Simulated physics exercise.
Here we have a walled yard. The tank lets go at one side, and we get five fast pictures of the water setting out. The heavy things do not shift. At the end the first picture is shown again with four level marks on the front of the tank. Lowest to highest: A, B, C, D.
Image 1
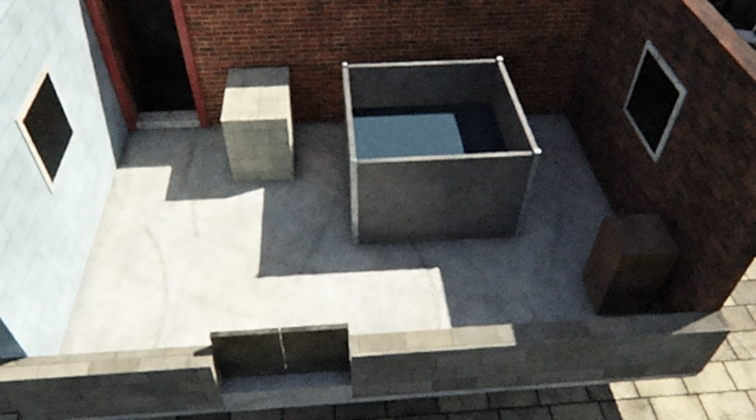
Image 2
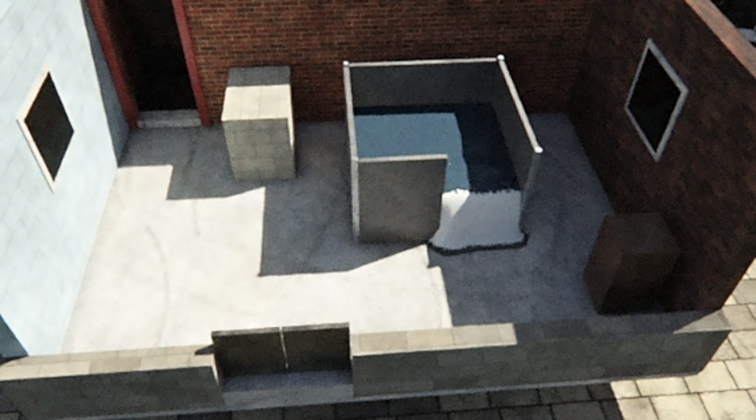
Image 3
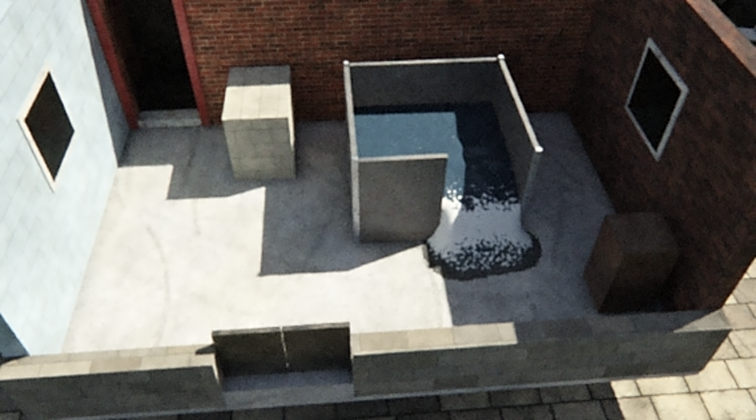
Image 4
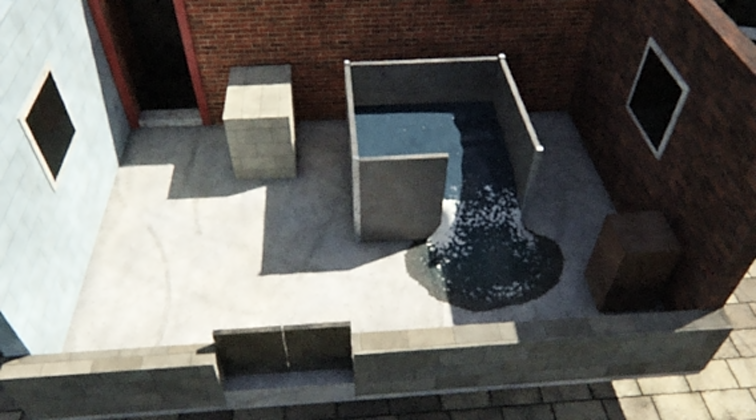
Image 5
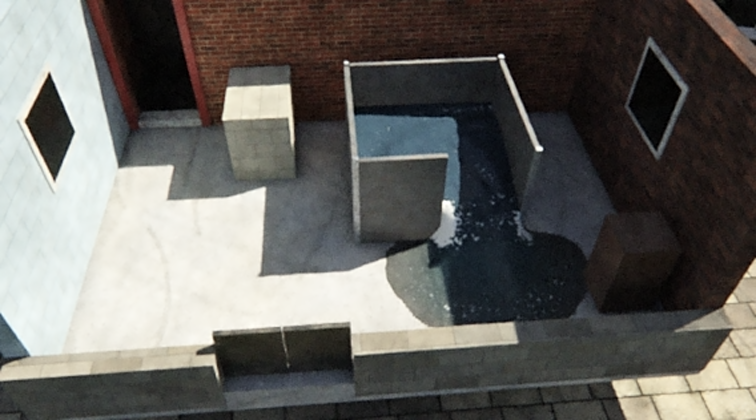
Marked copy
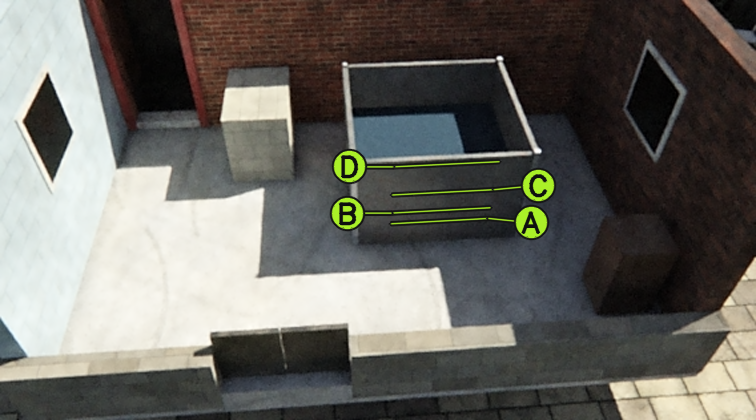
Water pours out through a gap in the tank's front and spreads across the yard floor.
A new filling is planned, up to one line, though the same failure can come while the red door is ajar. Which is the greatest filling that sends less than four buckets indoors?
B will do.
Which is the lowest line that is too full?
C it is.
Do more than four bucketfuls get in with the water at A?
No, that is safe.
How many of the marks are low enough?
Two.
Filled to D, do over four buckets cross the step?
Yes.
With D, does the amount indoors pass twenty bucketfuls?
Yes, it does.
On the marked copy, A at (439, 221); B at (441, 210); C at (443, 192); D at (446, 164); from the bottom up A, B, C, D.
For line A, nothing gets over.
For line B, a splash gets over, under a bucket.
For line C, about 11 bucketfuls get in.
For line D, dozens of bucketfuls pour in.
